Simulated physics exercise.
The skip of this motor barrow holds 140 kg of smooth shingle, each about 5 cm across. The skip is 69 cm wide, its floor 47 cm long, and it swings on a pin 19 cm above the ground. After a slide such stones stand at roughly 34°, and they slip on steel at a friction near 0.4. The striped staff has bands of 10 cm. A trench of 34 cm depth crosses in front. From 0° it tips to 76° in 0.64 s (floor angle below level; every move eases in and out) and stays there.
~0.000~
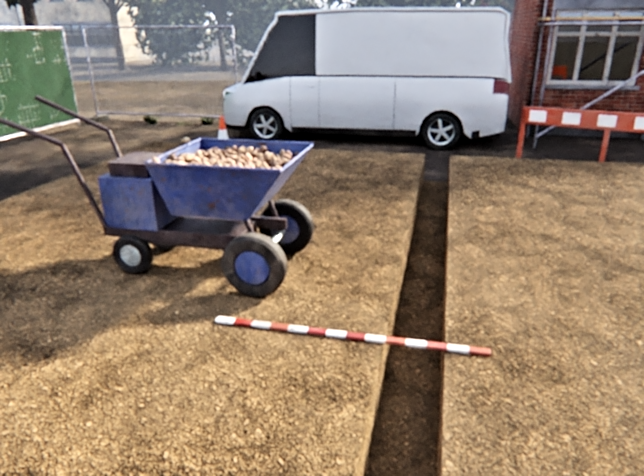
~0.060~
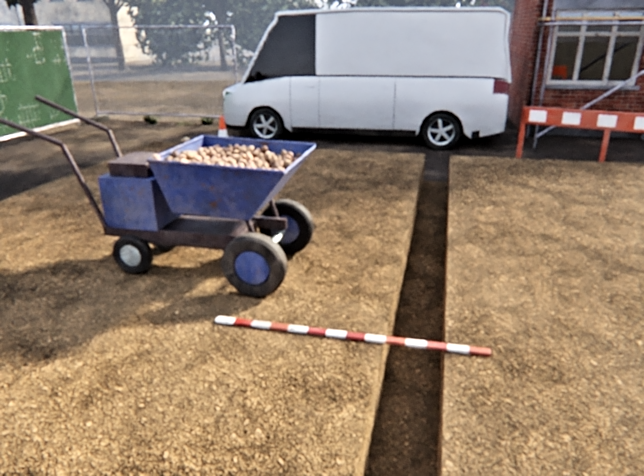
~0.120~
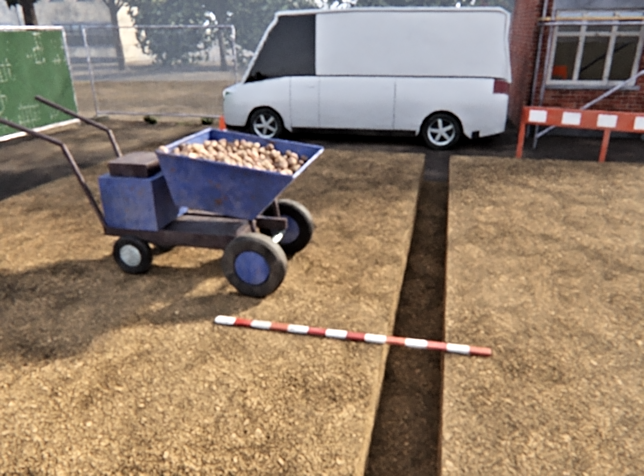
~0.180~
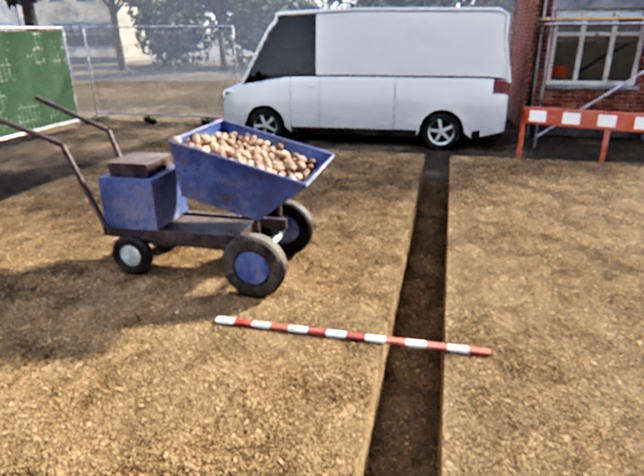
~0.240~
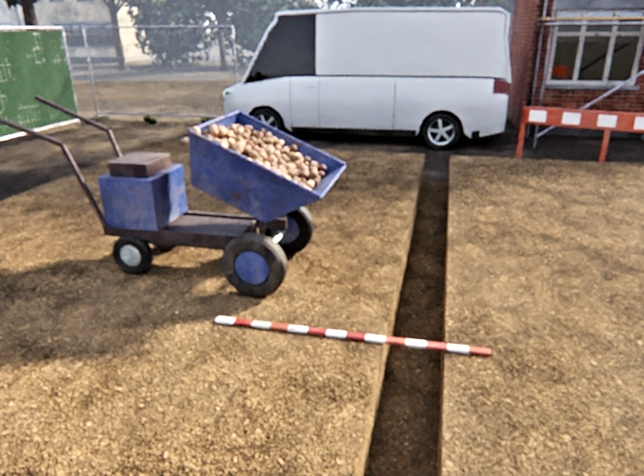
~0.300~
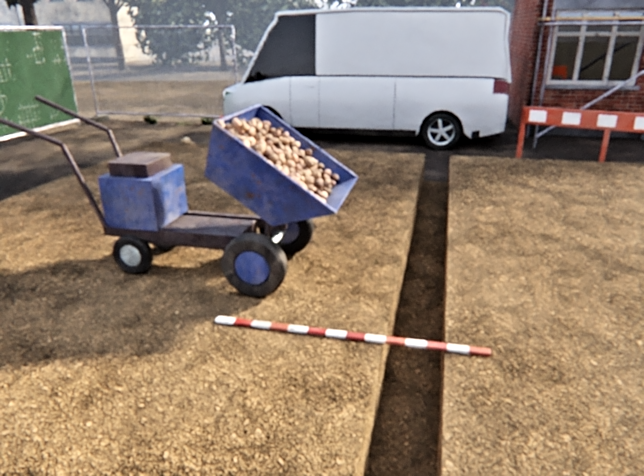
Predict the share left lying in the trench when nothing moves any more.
Some 81 per cent of it.
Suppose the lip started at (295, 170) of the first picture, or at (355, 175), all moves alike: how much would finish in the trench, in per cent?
Near 90 per cent from the first place, 20 from the second.
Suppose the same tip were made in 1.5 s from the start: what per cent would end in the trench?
Then about 80 per cent.
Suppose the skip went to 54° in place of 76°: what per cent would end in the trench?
Then about 45 per cent.
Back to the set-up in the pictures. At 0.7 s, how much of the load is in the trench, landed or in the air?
Some 35 per cent.
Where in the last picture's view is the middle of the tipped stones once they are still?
Near (417, 319).
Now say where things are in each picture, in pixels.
In the first frame, lip at (280, 171), floor tilted 0°, highest stones at (241, 155).
In the second frame, lip at (284, 173), floor tilted 2°, highest stones at (217, 153); the stones move at 0.5 m/s on average.
In the third frame, the skip is at 7°, its lip at (293, 177); the top of the load is at (214, 146); the stones move at 0.9 m/s on average.
In the fourth frame, lip at (306, 185), floor tilted 15°, highest stones at (220, 138); the stones move at 1.3 m/s on average.
In the fifth frame, lip at (321, 197), floor tilted 24°, highest stones at (232, 131); the stones move at 1.5 m/s on average.
In the sixth frame, lip at (335, 213), floor tilted 34°, highest stones at (250, 124); the stones move at 1.6 m/s on average.
After 0.5 s the floor is at 64°; 100 % in the skip; the foremost stones are at (360, 245).
After 0.7 s the floor is at 76°; 51 % in the skip, 12 % short of the trench, 37 % in the trench; the foremost stones are at (439, 331).
After 1.1 s the floor is at 76°; 6 % in the skip, 15 % short of the trench, 75 % in the trench, 4 % past the trench; the foremost stones are at (550, 310).
After 3.0 s the floor is at 76°; 0 % in the skip, 15 % short of the trench, 81 % in the trench, 4 % past the trench; the foremost stones are past the picture's edge.
